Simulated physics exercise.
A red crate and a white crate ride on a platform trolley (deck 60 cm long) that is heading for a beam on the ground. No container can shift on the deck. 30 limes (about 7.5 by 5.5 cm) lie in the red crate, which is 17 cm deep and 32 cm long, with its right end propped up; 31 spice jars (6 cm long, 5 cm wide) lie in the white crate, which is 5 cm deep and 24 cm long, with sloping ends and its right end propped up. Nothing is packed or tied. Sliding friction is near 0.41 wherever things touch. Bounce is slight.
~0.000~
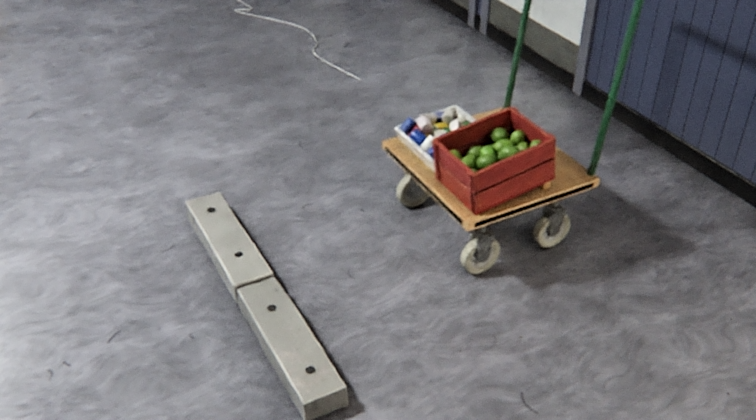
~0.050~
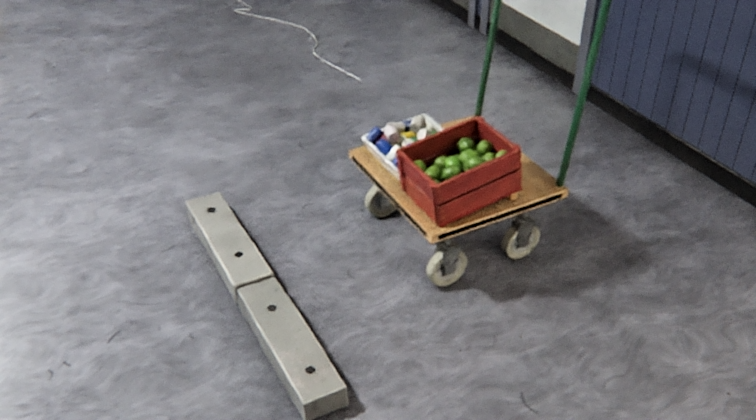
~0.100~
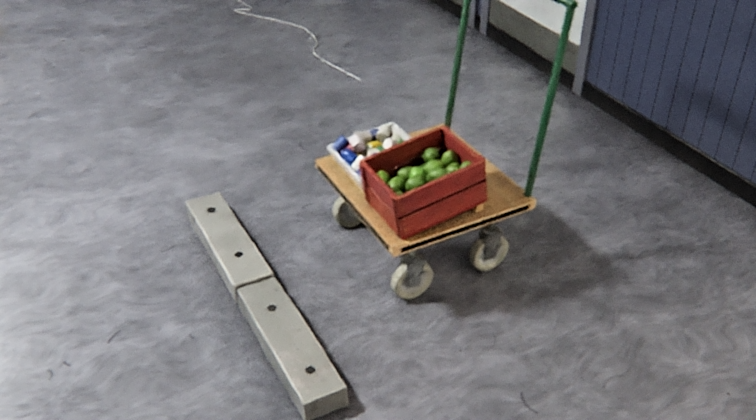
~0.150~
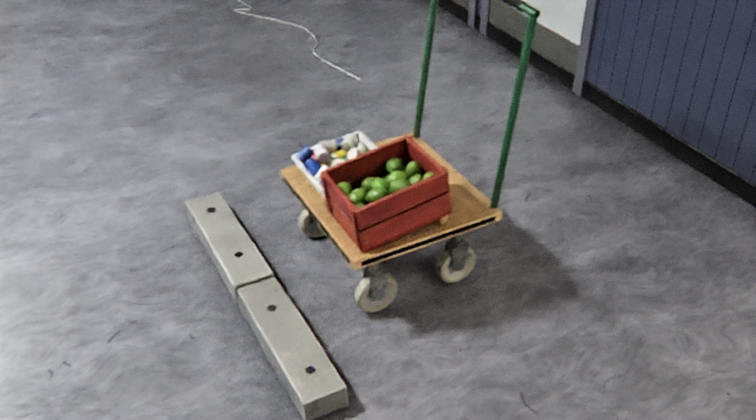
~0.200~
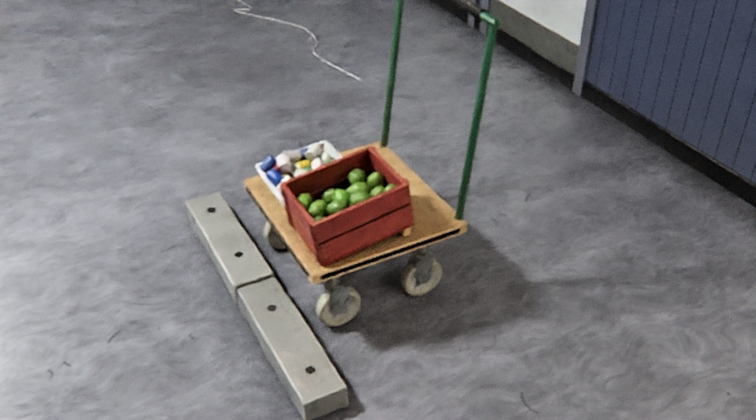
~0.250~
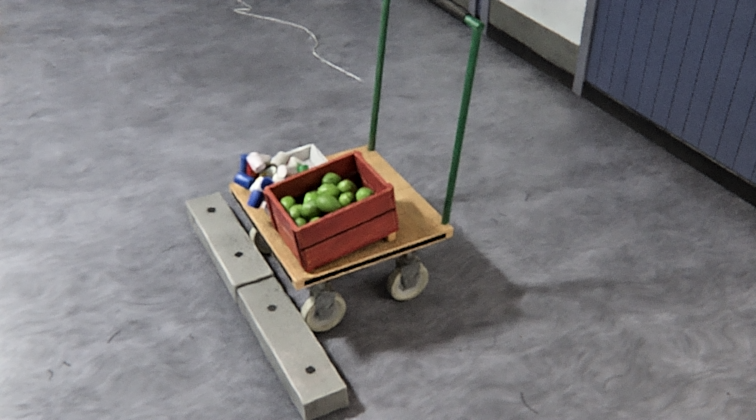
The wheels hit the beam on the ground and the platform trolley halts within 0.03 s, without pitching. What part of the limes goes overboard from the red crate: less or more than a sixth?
The red crate loses less than a sixth of its limes.
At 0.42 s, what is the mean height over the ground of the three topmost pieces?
Roughly 62 cm.
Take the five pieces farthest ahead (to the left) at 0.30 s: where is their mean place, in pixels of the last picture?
Near (227, 184).
After 0.30 s, red crate 30 in, 0 out and white crate 23 in, 8 out.
After 0.42 s, red crate 28 in, 2 out and white crate 17 in, 14 out.
After 0.65 s, red crate 28 in, 2 out and white crate 13 in, 18 out.
Outcome (at 1.16 s), red crate 28 in, 2 out and white crate 13 in, 18 out. Asked share, 2 of 30, 7 per cent.
